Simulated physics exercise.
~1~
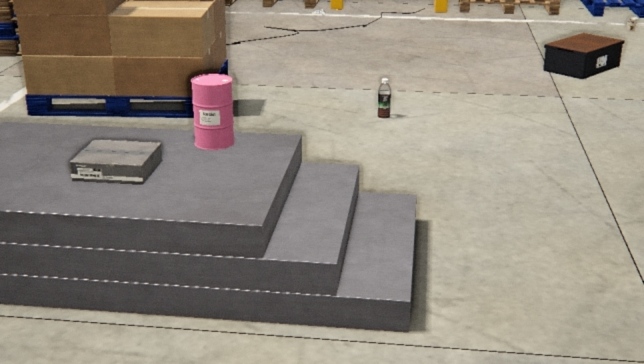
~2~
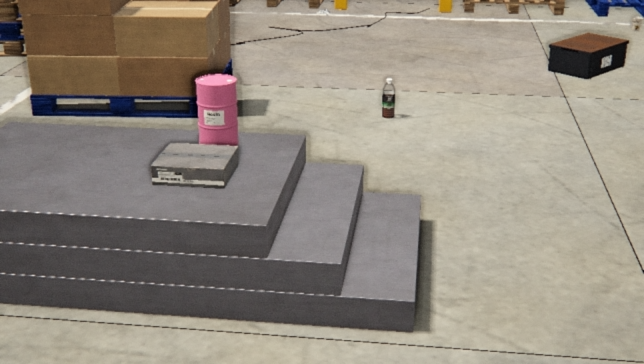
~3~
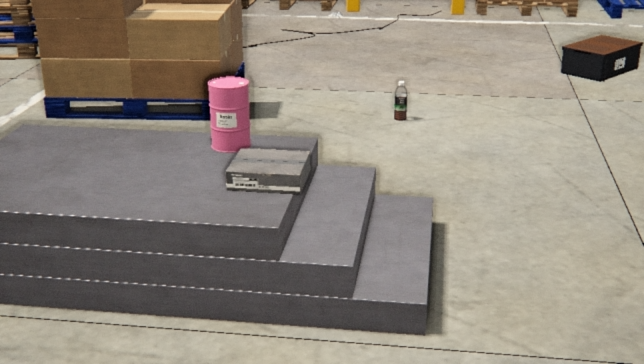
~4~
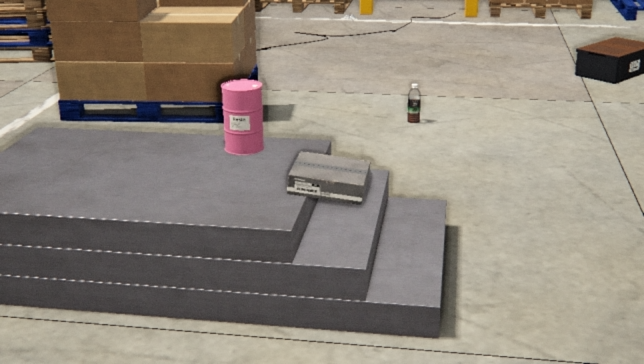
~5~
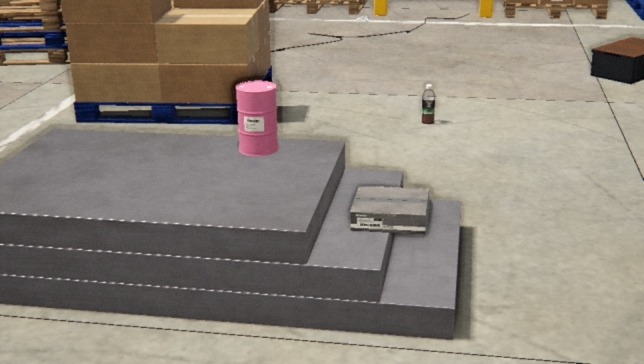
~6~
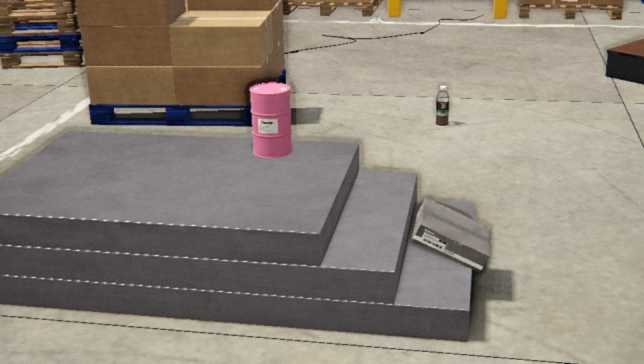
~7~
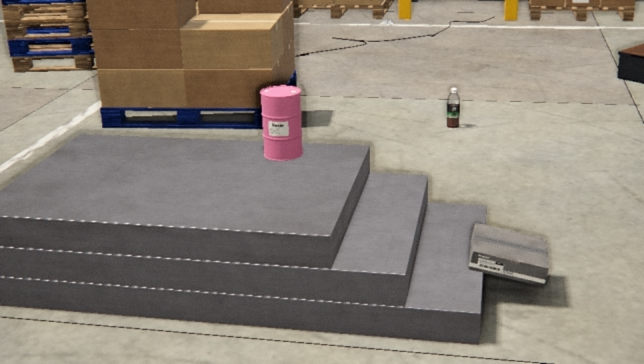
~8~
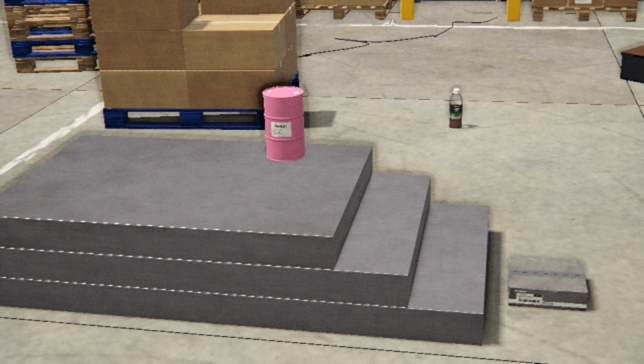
A grey parcel slides right past a pink canister, tumbles down the steps and lands on the floor.
